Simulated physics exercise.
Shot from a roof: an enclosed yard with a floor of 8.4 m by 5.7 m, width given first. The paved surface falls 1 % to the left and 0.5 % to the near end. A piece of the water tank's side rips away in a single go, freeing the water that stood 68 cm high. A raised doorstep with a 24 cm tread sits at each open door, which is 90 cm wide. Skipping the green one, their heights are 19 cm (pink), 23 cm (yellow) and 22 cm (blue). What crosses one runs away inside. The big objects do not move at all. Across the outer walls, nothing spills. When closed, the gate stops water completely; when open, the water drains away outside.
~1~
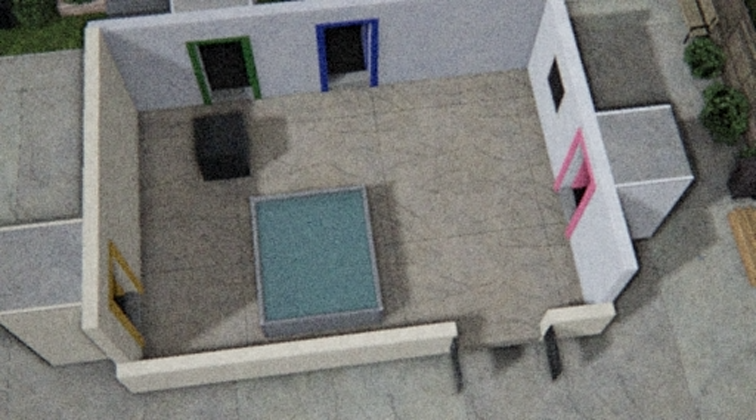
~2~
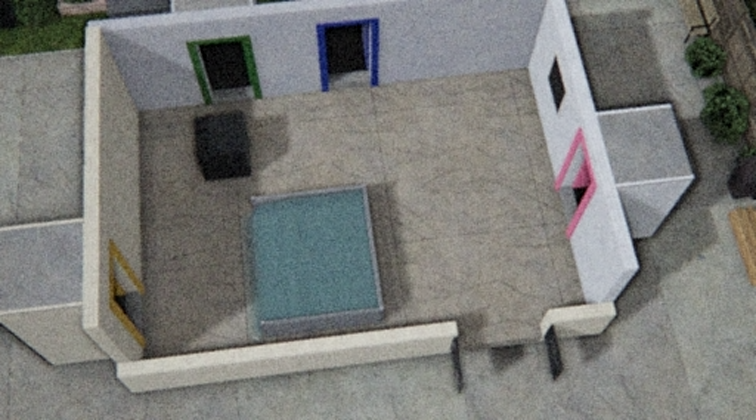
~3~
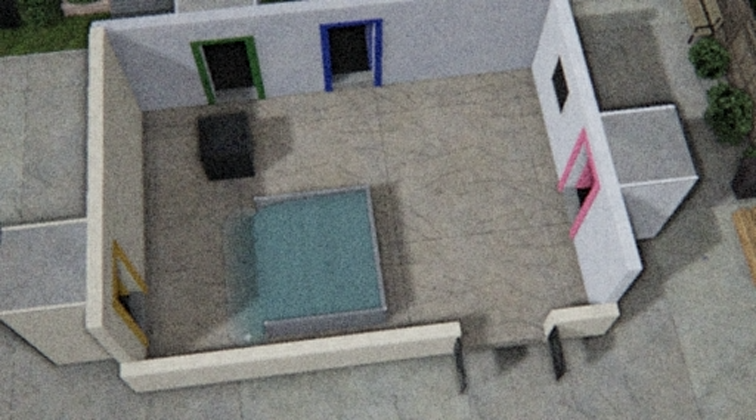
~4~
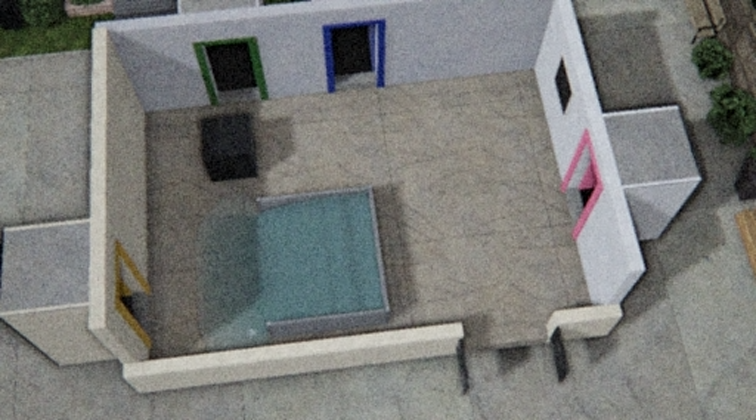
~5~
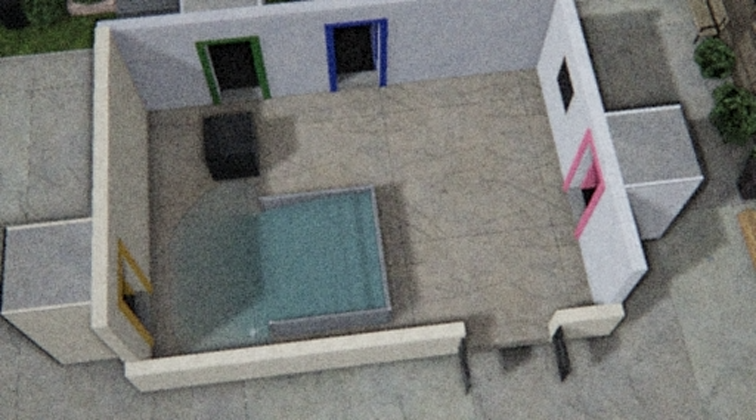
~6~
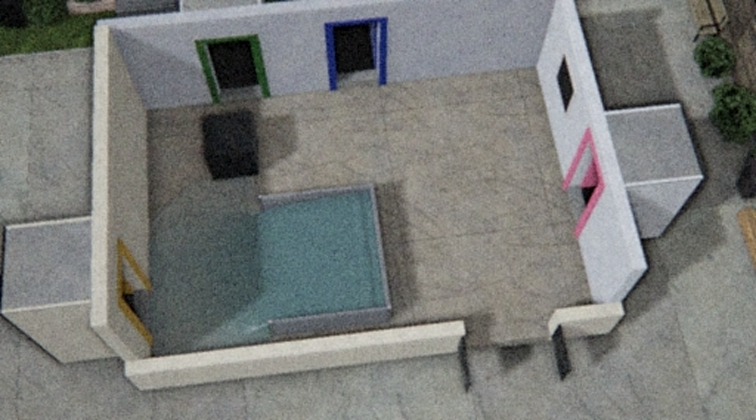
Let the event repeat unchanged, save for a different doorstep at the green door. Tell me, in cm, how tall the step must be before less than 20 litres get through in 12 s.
It would have to be roughly 10 cm high.
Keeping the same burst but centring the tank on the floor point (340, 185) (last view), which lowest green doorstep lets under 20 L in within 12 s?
Near 23 cm.
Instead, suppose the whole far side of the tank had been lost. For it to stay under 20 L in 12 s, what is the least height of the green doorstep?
Then roughly 30 cm.
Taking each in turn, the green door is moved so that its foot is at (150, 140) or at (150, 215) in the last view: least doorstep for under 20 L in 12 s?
First place around 25 cm, second around 27 cm.
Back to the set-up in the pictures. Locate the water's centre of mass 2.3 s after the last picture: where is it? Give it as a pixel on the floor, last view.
The water's centre is at about (223, 257).
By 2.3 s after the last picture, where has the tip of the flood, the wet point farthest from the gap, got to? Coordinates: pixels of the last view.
Roughly at (147, 114) in the last view.
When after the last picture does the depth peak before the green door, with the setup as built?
Around 3.5 seconds.
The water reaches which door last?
Pink, last of all.
Then, 0.7 s after the last picture water covers 25 % of the floor, deepest (48 cm) near (152, 363); it has not reached the green door.
Then, 2.3 s after the last picture water covers 30 % of the floor, deepest (37 cm) near (147, 121); 11 cm at the green door, 0 litres in over its 11 cm doorstep.
Then, 11.3 s after the last picture water covers 100 % of the floor, deepest (13 cm) near (152, 372); 4 cm at the green door, 14 litres in over its 11 cm doorstep.
At the green door as built, the water peaked near 14 cm, 3.3 s after the last picture.
Run again over the same 12 s with other heights there, 40 litres in over 8 cm, 14 litres over 11 cm. The limit of 20 litres is kept from about 10 cm up.
